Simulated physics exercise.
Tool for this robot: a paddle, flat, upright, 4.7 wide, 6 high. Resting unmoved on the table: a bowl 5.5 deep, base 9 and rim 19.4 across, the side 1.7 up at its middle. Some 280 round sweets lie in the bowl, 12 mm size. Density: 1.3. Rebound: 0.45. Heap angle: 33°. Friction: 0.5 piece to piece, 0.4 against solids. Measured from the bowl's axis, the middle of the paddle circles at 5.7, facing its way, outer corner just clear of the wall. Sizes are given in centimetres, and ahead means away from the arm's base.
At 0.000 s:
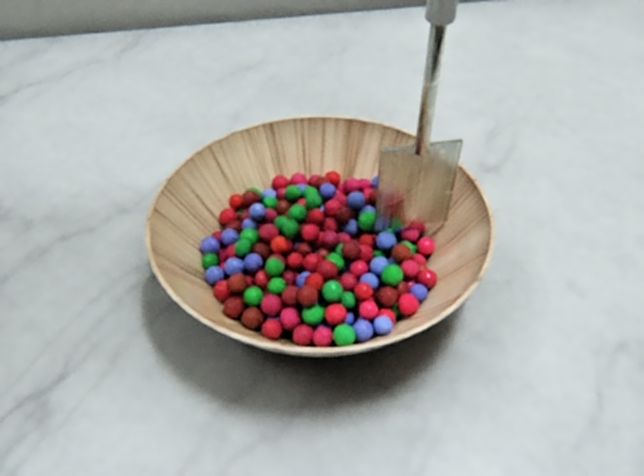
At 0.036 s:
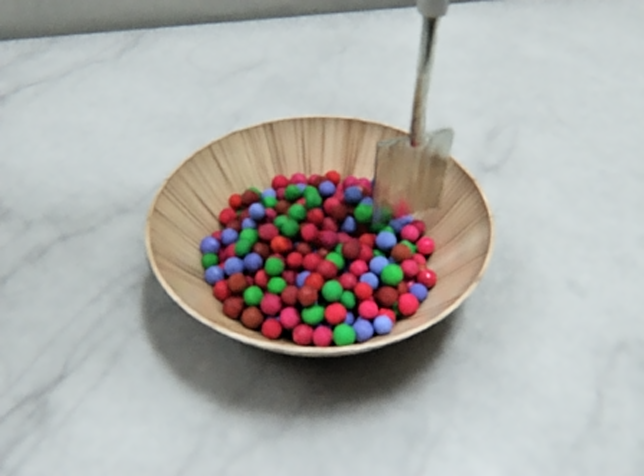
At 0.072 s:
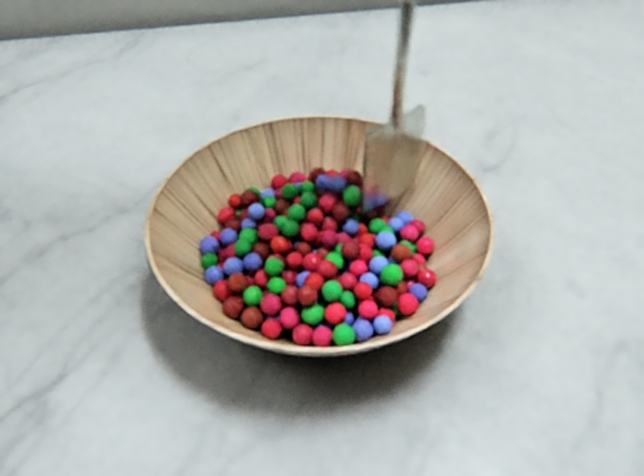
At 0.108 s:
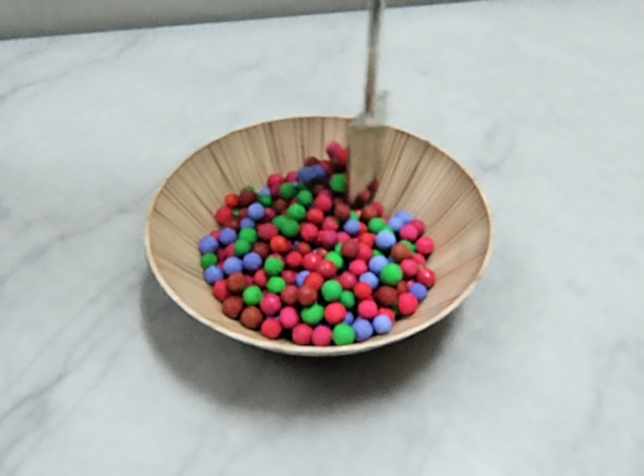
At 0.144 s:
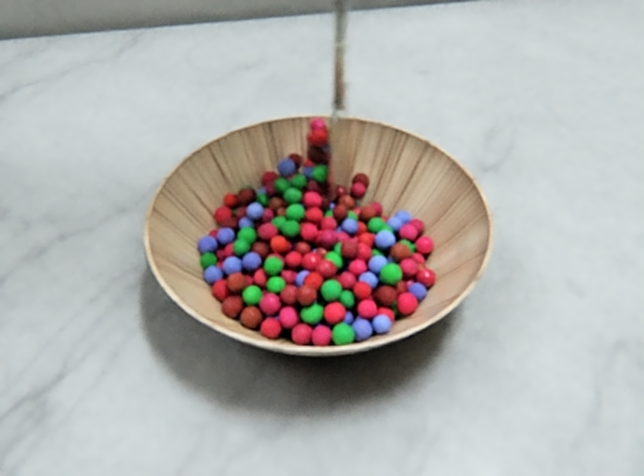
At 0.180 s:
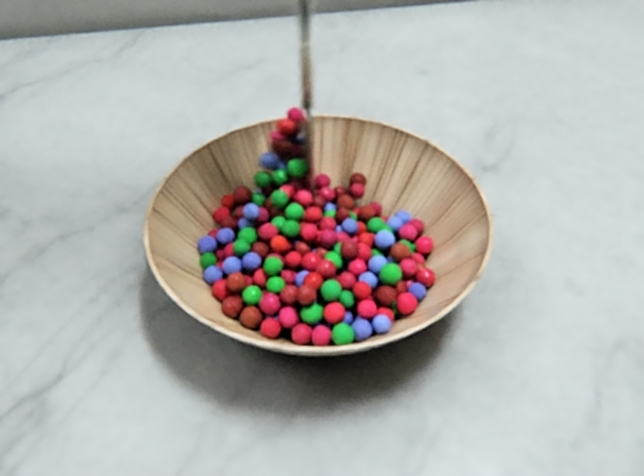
The clip opens on a wooden bowl of red, pink, green, blue and brown balls, with a flat metal paddle dipped in at the right. The paddle sweeps leftward along the far wall, turning edge-on as it pushes some balls into a small raised pile at the back.
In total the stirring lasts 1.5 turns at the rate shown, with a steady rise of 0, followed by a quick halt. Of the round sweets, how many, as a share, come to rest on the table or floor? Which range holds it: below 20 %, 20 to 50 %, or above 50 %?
The range below 20 %.
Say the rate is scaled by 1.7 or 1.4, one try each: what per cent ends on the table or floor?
Around 25 percent on the first try and 20 percent on the second.
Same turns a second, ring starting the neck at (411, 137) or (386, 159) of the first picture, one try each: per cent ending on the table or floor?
Close to 20 and 10 in a hundred.
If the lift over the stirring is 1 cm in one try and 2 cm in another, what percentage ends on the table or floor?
Near 5 in a hundred, then 0 in a hundred.
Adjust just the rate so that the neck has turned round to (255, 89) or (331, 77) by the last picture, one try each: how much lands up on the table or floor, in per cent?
Some 20 and 10 %.
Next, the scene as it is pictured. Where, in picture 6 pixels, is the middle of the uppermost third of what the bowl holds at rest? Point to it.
Centre, approx.: (295, 260).
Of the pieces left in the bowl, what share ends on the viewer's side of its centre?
Around 55 percent of it.
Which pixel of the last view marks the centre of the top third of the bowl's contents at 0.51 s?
I'd put it at around (352, 286).
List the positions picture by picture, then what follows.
Paddle neck at (425, 121), 0° round; upper third of the load around (314, 241), from x 210 to 425, top at y 180; 279 in the bowl, in the first frame.
Paddle neck at (419, 112), 9° round; upper third of the load around (313, 241), from x 210 to 425, top at y 180, in the second frame.
Paddle neck at (398, 96), 28° round; upper third of the load around (314, 239), from x 210 to 425, top at y 175, in the third frame.
Paddle neck at (371, 85), 47° round; upper third of the load around (312, 237), from x 210 to 425, top at y 150, in the fourth frame.
Paddle neck at (340, 78), 67° round; upper third of the load around (309, 231), from x 210 to 425, top at y 125, in the fifth frame.
Paddle neck at (306, 77), 86° round; upper third of the load around (293, 233), from x 210 to 425, top at y 115; 279 in the bowl, in the sixth frame.
After 0.51 s, 264° round, highest piece 7 above the table; 273 in the bowl, 5 on the table or floor, 1 in flight or on the tool.
After 0.84 s, 81° round, highest piece 7 above the table; 250 in the bowl, 23 on the table or floor, 6 in flight or on the tool.
After 1.20 s, 180° round, highest piece 6 above the table; 241 in the bowl, 38 on the table or floor.
After 1.90 s, 180° round, highest piece 5 above the table; 241 in the bowl, 38 on the table or floor.
At rest, 241 in the bowl, 38 on the table or floor. That is 14 % on the table or floor.
